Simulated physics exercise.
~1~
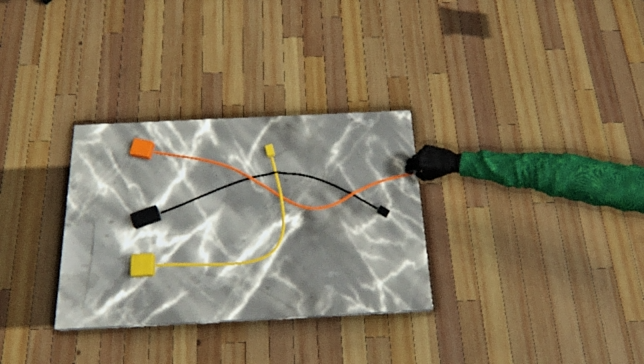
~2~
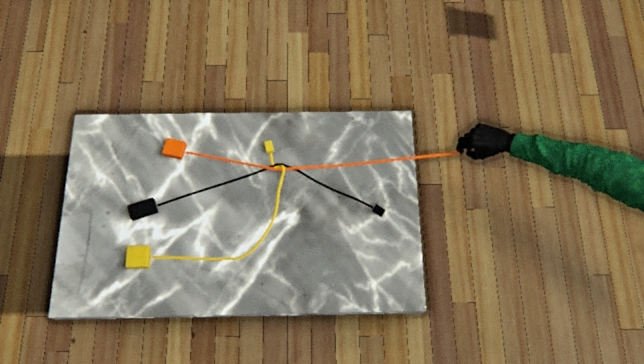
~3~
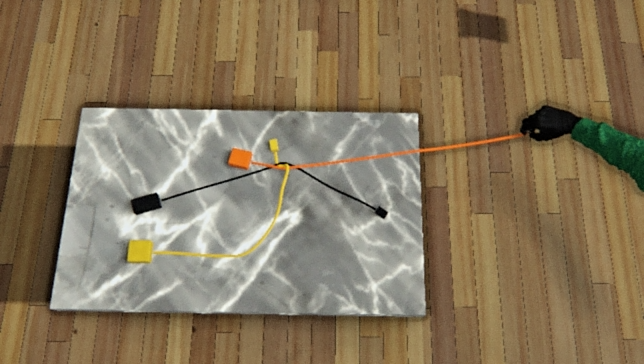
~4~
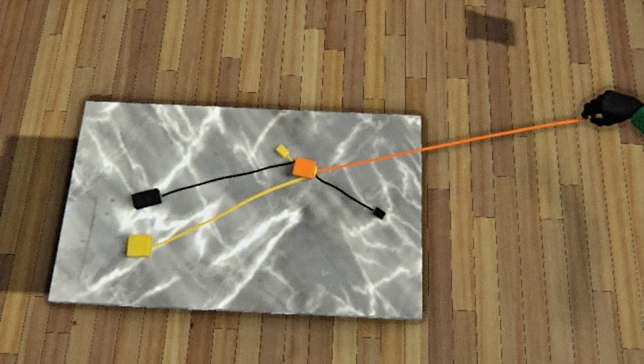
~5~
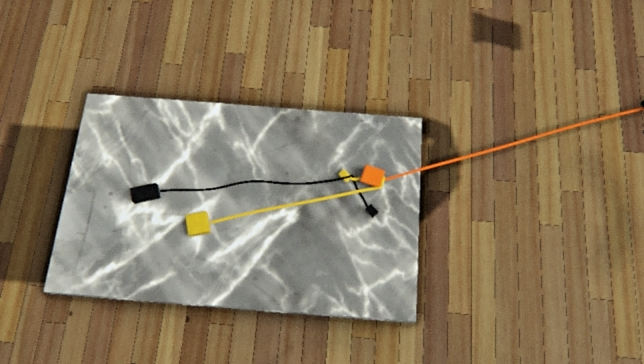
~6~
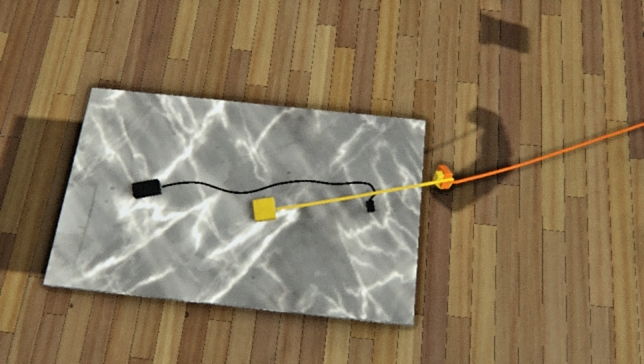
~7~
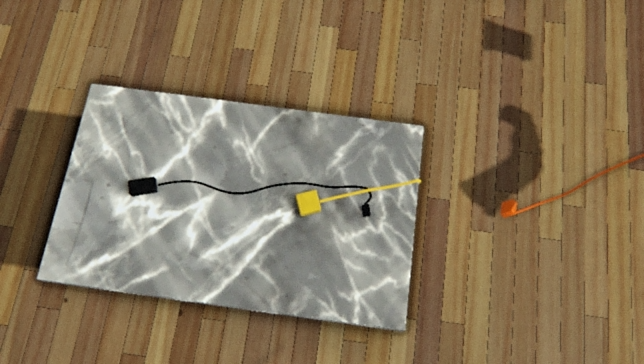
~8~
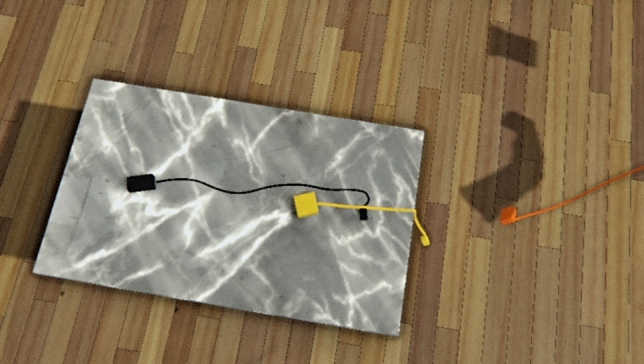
A black-gloved hand in a green sleeve grips the end of an orange lead at the right edge of a grey marbled board, seen from above on a wooden plank floor. Orange, black and yellow block chargers sit down the board's left side, their leads crossing. The hand pulls the orange lead rightward out of view, dragging its charger into the crossing, where it catches the yellow lead and draws the yellow charger along. The orange charger drops off the right edge onto the floor. Finally, the yellow plug hangs over that edge, its charger still aboard, while the black charger remains at left, its lead bent.
